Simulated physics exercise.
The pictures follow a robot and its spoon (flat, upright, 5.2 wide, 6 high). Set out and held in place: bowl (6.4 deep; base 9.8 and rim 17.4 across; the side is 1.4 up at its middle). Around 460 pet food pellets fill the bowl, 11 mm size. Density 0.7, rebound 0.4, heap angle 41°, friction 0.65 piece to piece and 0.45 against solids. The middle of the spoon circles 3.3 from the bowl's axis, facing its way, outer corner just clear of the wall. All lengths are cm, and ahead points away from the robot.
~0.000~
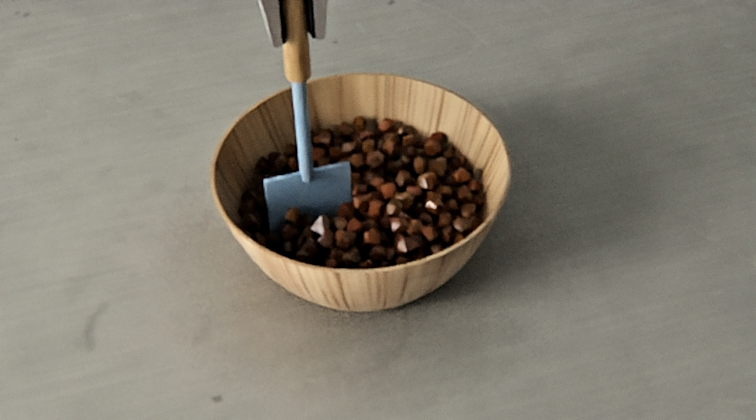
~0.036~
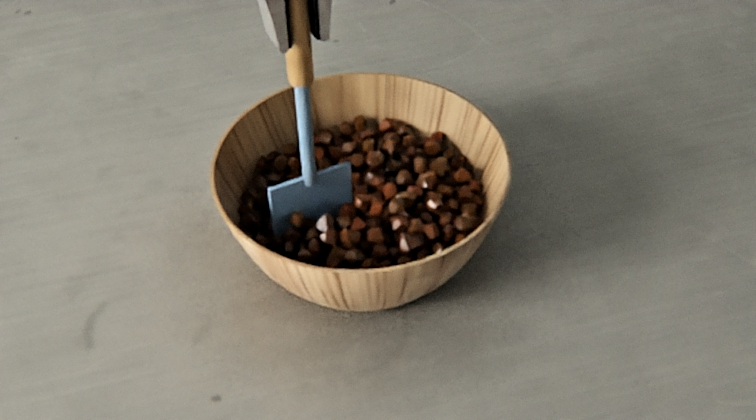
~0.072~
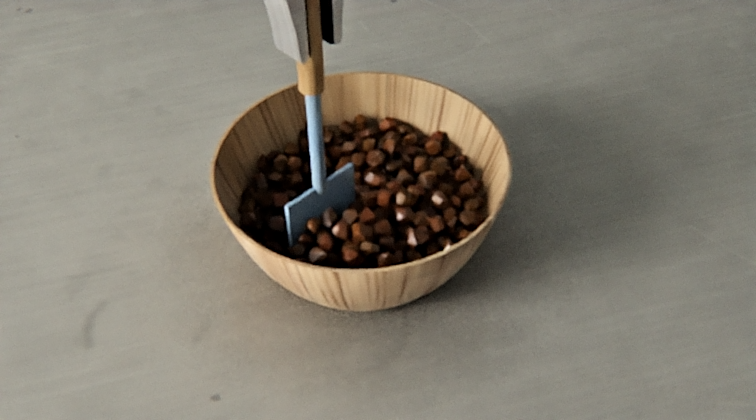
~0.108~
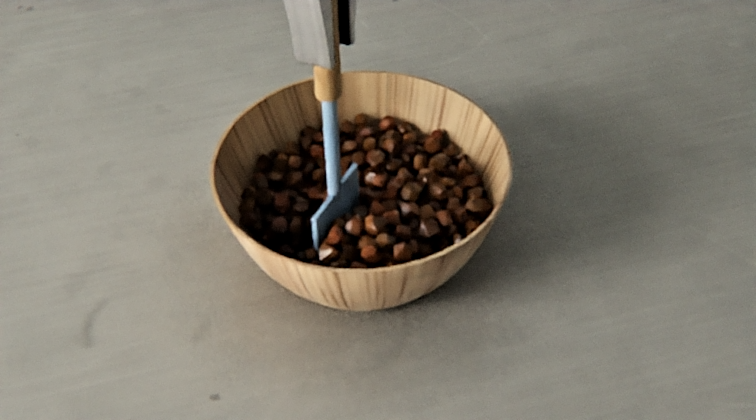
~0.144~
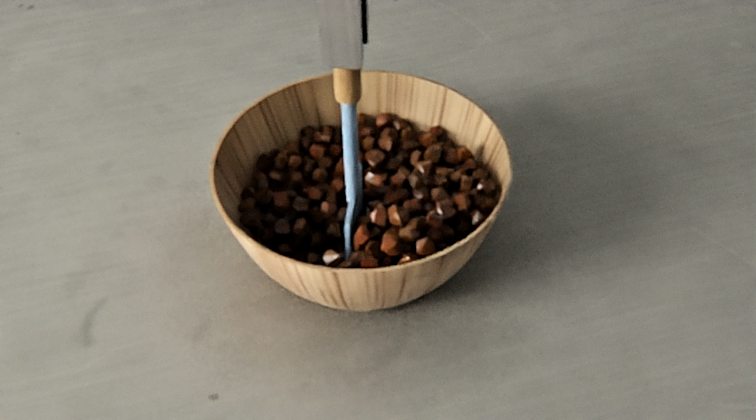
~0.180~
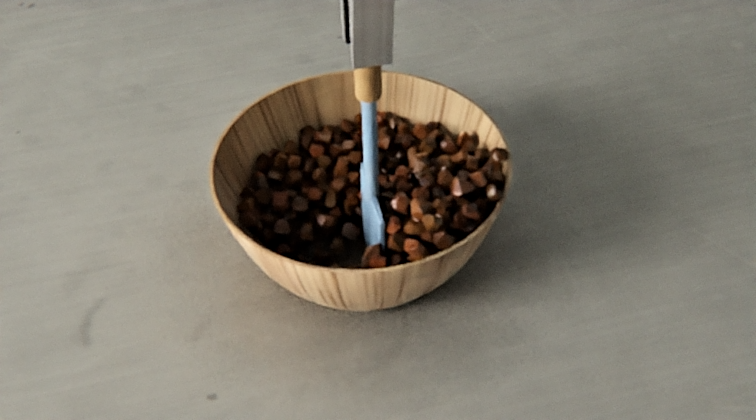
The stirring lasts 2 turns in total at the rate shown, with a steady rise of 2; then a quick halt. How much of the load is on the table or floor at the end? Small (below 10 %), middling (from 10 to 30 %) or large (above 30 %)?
On the table or floor the share is middling, from 10 to 30 %.
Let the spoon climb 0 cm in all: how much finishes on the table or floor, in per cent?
Some 35 per cent.
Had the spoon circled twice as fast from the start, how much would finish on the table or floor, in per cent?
It would be near 50 per cent.
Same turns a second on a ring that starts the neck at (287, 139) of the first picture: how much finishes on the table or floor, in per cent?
Some 30 per cent.
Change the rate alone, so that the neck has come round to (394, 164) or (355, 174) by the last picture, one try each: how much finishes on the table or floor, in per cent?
About 30 and 25 per cent.
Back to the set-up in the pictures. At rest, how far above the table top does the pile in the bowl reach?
Some 7.0 cm.
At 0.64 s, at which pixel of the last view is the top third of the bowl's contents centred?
At about (274, 199).
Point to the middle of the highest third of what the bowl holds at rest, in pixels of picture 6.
At about (320, 216).
After 0.64 s, 336° round, highest piece 9 above the table; 404 in the bowl, 52 on the table or floor, 9 in flight or on the tool.
After 1.10 s, 225° round, highest piece 8 above the table; 377 in the bowl, 86 on the table or floor, 2 in flight or on the tool.
After 1.53 s, 0° round, highest piece 7 above the table; 368 in the bowl, 97 on the table or floor.
After 2.23 s, 0° round, highest piece 7 above the table; 368 in the bowl, 97 on the table or floor.
In the end, 368 in the bowl, 97 on the table or floor. That is 21 % on the table or floor.
